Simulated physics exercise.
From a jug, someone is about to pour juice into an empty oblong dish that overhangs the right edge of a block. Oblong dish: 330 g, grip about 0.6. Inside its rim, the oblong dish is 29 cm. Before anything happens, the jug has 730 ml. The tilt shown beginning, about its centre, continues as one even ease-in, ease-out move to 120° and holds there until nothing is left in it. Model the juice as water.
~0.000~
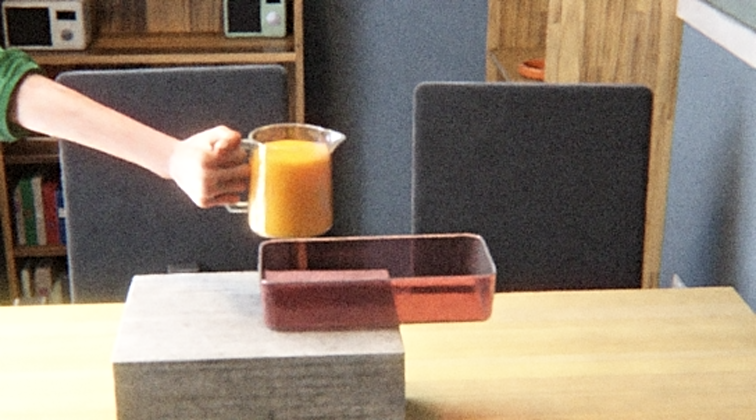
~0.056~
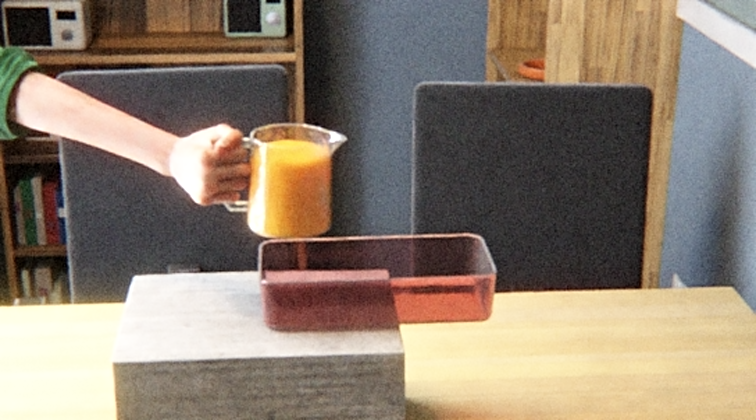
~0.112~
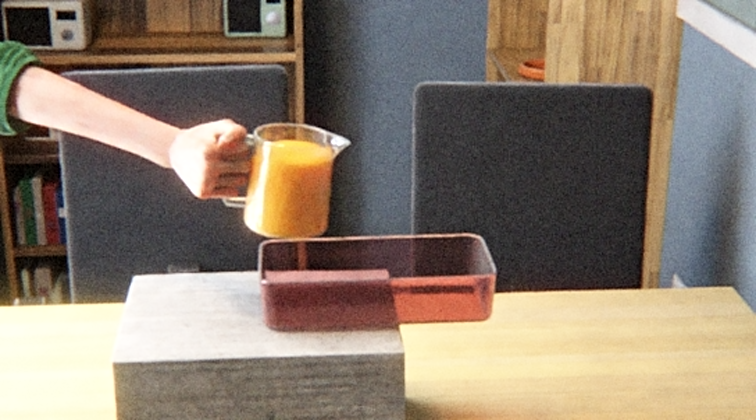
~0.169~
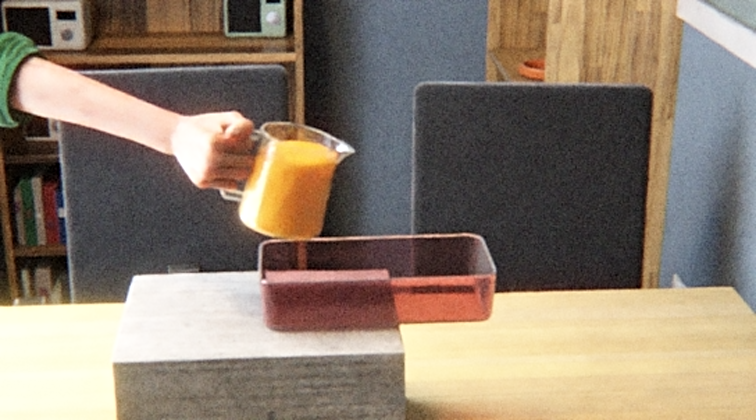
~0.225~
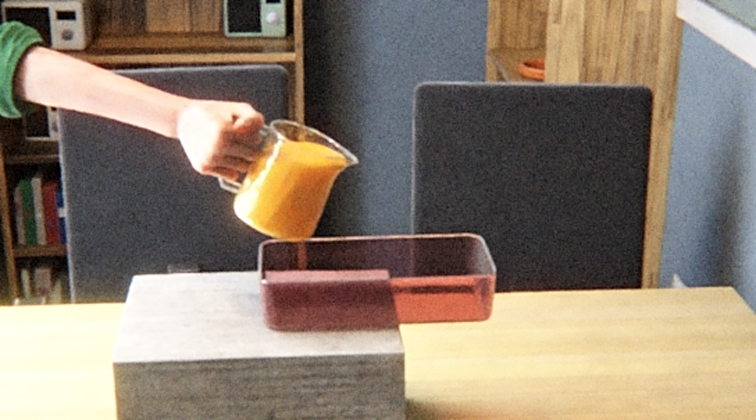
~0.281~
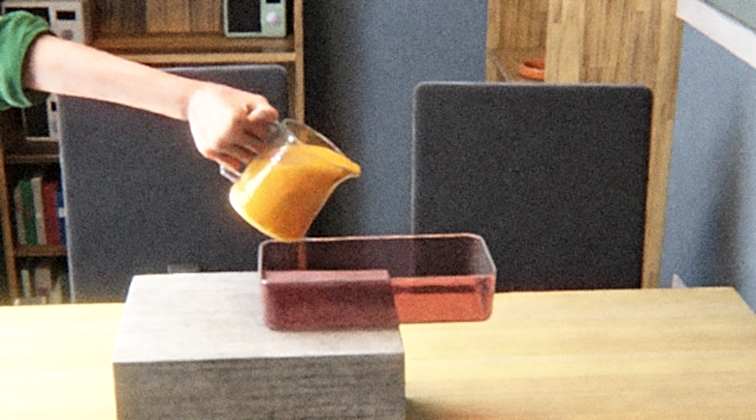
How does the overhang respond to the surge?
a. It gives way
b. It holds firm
The answer is b.
After 0.58 s the tilt is 103° and 54 per cent is still to pour; the oblong dish lies level with 26 per cent in it.
After 0.80 s the tilt is 120° and 8 per cent is still to pour; the oblong dish lies level with 78 per cent in it.
After 1.02 s the tilt is 120° and 0 per cent is still to pour; the oblong dish lies level with 93 per cent in it.
After 1.27 s the tilt is 120° and 0 per cent is still to pour; the oblong dish lies level with 94 per cent in it.
In the end the oblong dish lies level with 94 per cent in it.
